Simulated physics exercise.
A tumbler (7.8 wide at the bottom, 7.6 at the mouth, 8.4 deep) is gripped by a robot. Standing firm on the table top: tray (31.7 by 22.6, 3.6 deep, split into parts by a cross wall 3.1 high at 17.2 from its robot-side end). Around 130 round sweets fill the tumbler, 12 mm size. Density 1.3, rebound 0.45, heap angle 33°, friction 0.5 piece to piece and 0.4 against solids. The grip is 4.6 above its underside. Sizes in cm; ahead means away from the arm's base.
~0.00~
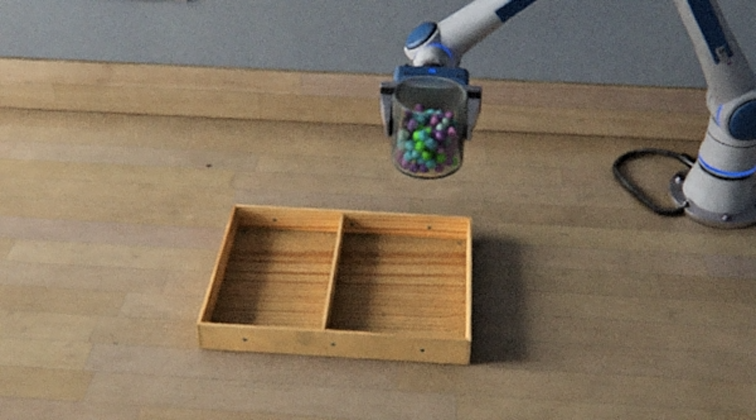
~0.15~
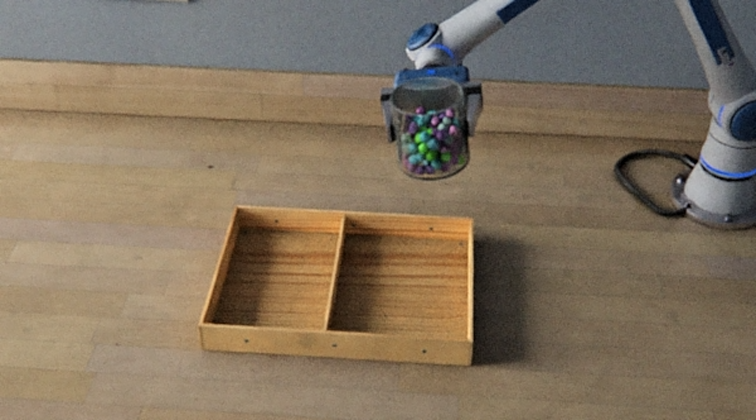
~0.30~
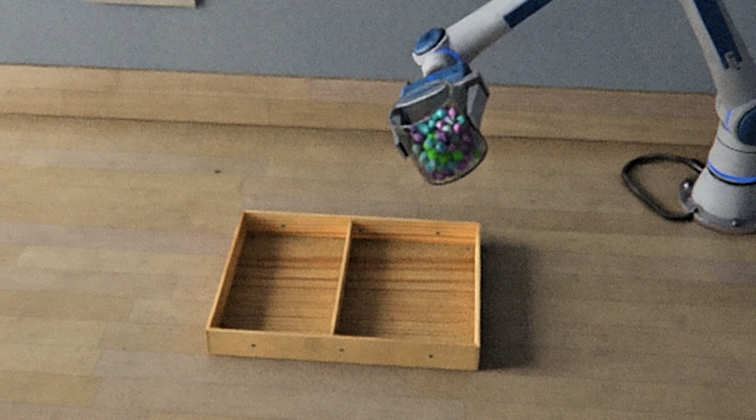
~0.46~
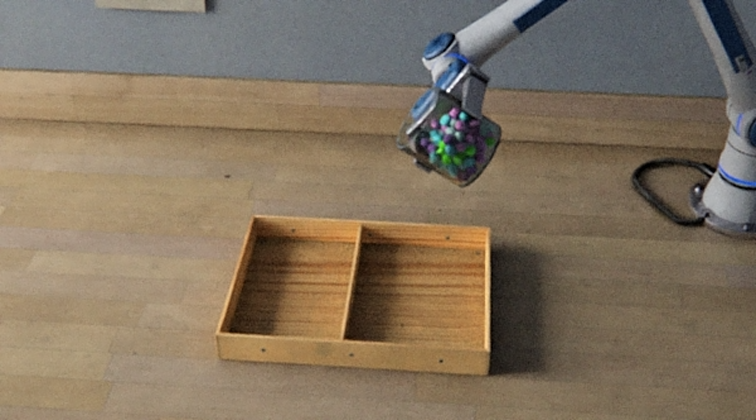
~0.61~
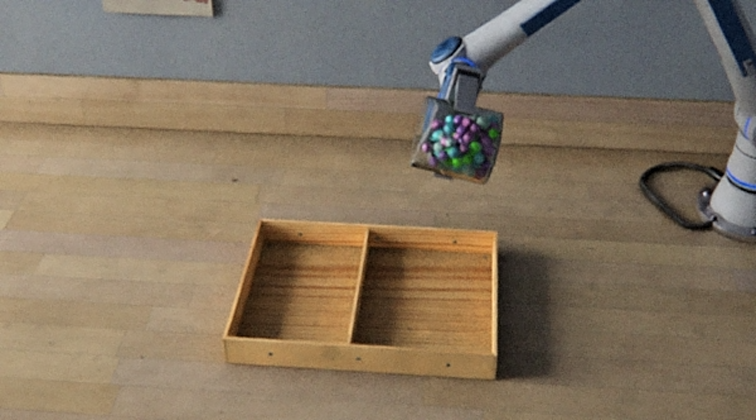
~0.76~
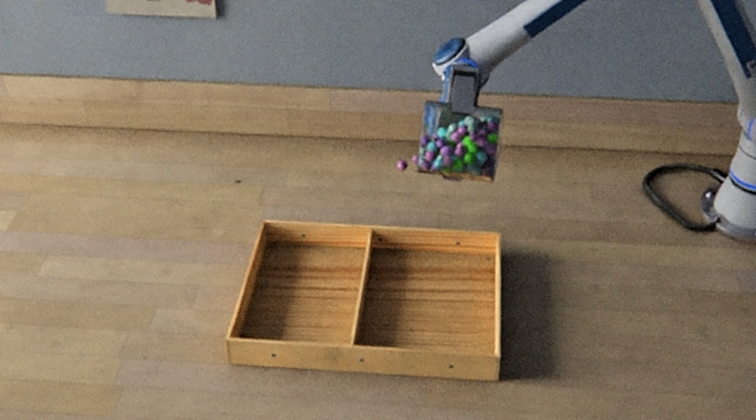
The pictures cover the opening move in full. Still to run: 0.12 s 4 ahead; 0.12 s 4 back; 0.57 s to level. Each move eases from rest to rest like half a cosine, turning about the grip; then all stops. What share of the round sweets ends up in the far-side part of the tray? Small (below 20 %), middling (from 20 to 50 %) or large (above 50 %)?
A middling share, from 20 to 50 %, ends in the far-side part of the tray.
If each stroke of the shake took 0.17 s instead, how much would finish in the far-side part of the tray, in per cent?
In that case some 10 per cent.
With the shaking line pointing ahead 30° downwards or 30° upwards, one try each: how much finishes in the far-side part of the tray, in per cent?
About 10 and 30 per cent.
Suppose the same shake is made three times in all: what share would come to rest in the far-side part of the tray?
Then about 40 per cent.
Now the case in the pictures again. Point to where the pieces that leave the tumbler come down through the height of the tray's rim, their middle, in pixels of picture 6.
Around (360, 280).
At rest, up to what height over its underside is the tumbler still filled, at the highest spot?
Some 4.5 cm.
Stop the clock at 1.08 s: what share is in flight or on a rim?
Some 34 per cent.
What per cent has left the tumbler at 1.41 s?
Near 50 per cent so far.
After 1.08 s, tilted 81° forward, highest piece 26 above the table; 69 in the tumbler, 16 in the far-side part, 43 in flight or on a rim.
After 1.41 s, tilted 16° forward, highest piece 29 above the table; 66 in the tumbler, 35 in the far-side part, 26 in the robot-side part, 1 in flight or on a rim.
After 1.77 s, level, highest piece 26 above the table; 66 in the tumbler, 35 in the far-side part, 27 in the robot-side part.
After 2.82 s, level, highest piece 26 above the table; 66 in the tumbler, 35 in the far-side part, 27 in the robot-side part.
At rest, 66 in the tumbler, 35 in the far-side part, 27 in the robot-side part. That is 27 % in the far-side part of the tray.
